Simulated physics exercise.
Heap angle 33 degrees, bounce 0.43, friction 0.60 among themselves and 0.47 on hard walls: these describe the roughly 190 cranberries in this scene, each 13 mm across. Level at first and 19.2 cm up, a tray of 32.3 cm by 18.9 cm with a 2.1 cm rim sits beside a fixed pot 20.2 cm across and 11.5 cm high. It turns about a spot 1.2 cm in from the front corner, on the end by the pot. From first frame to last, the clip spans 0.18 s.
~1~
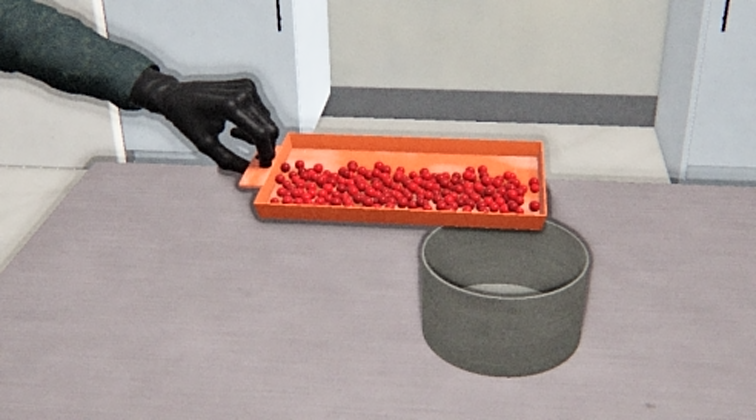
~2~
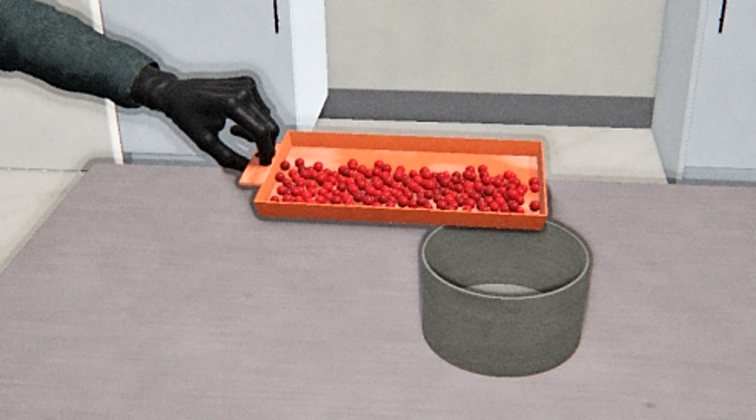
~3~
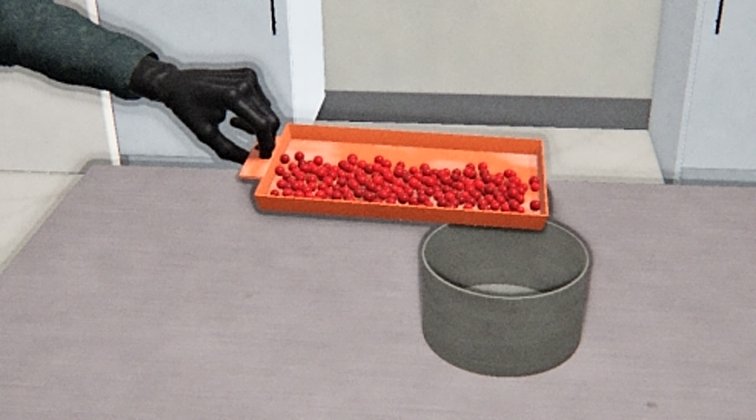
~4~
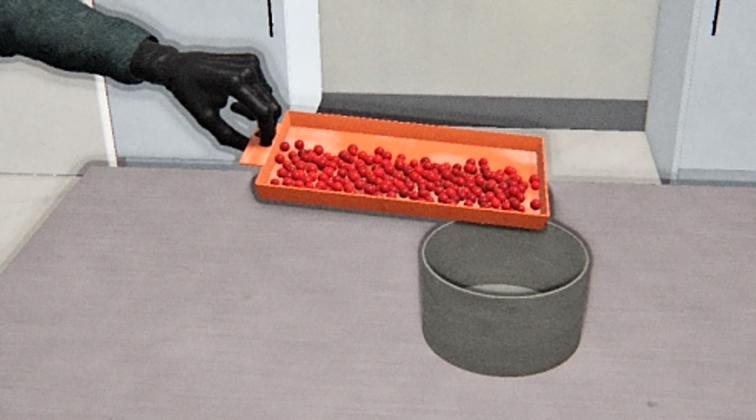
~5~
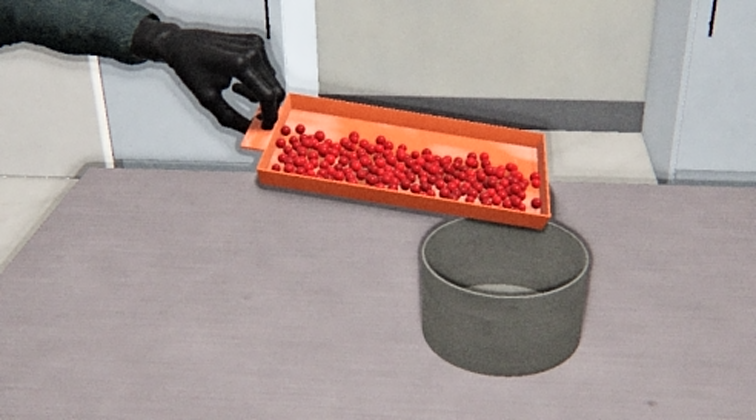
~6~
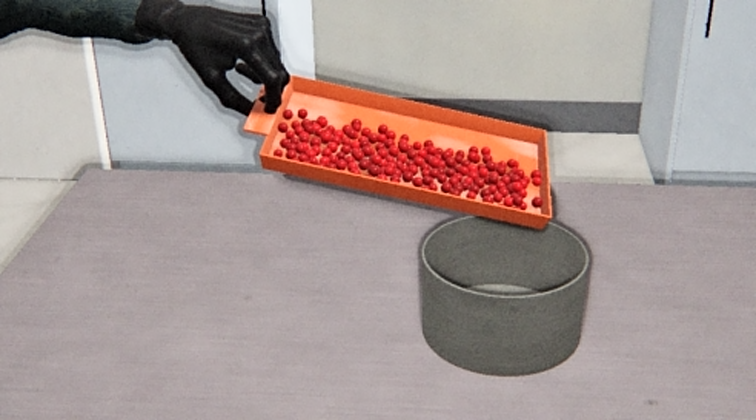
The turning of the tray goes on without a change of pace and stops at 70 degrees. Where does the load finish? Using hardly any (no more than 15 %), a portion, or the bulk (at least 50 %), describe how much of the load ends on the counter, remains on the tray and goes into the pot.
Counter: The bulk, tray: A portion, pot: Hardly any.
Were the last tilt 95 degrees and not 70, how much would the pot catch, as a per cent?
Pot share: About 0 per cent.
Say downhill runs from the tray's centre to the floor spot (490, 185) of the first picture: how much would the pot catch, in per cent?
That would be close to 5 per cent.
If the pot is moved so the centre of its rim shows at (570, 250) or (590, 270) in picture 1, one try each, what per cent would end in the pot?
Around 25 per cent, then around 60 per cent.
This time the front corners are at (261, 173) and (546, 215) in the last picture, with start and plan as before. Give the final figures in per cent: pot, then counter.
Pot 0 % / counter 25 %.
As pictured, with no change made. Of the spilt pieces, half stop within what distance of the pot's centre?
About 22 centimetres.
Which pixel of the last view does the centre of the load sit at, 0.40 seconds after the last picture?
(506, 134) or thereabouts.
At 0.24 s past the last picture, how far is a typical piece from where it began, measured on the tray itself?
3 cm.
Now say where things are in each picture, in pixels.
In the first picture, tray tilt 0 degrees, front corners at (259, 201) and (542, 213); middle of the pieces at (406, 193); pot at (505, 253).
In the second picture, tray tilt 1 degrees, front corners at (260, 200) and (542, 213); middle of the pieces at (406, 192).
In the third picture, tray tilt 2 degrees, front corners at (260, 193) and (543, 213); middle of the pieces at (406, 188).
In the fourth picture, tray tilt 5 degrees, front corners at (261, 182) and (544, 213), lowest corner right front; middle of the pieces at (407, 182).
In the fifth picture, tray tilt 9 degrees, front corners at (262, 167) and (546, 214), lowest corner right front; middle of the pieces at (408, 173).
In the sixth picture, tray tilt 14 degrees, front corners at (265, 153) and (547, 214), lowest corner right front; middle of the pieces at (410, 165); pot at (505, 252).
Then, 0.24 s after the last picture, tilt 42 degrees; the tray holds 100 %, the pot 0 %.
Then, 0.40 s after the last picture, tilt 61 degrees; the tray holds 100 %, the pot 0 %.
Then, 0.69 s after the last picture, tilt 70 degrees; the tray holds 70 %, the pot 0 %.
In the end, counter 65 %, tray 35 %, pot 0 %.
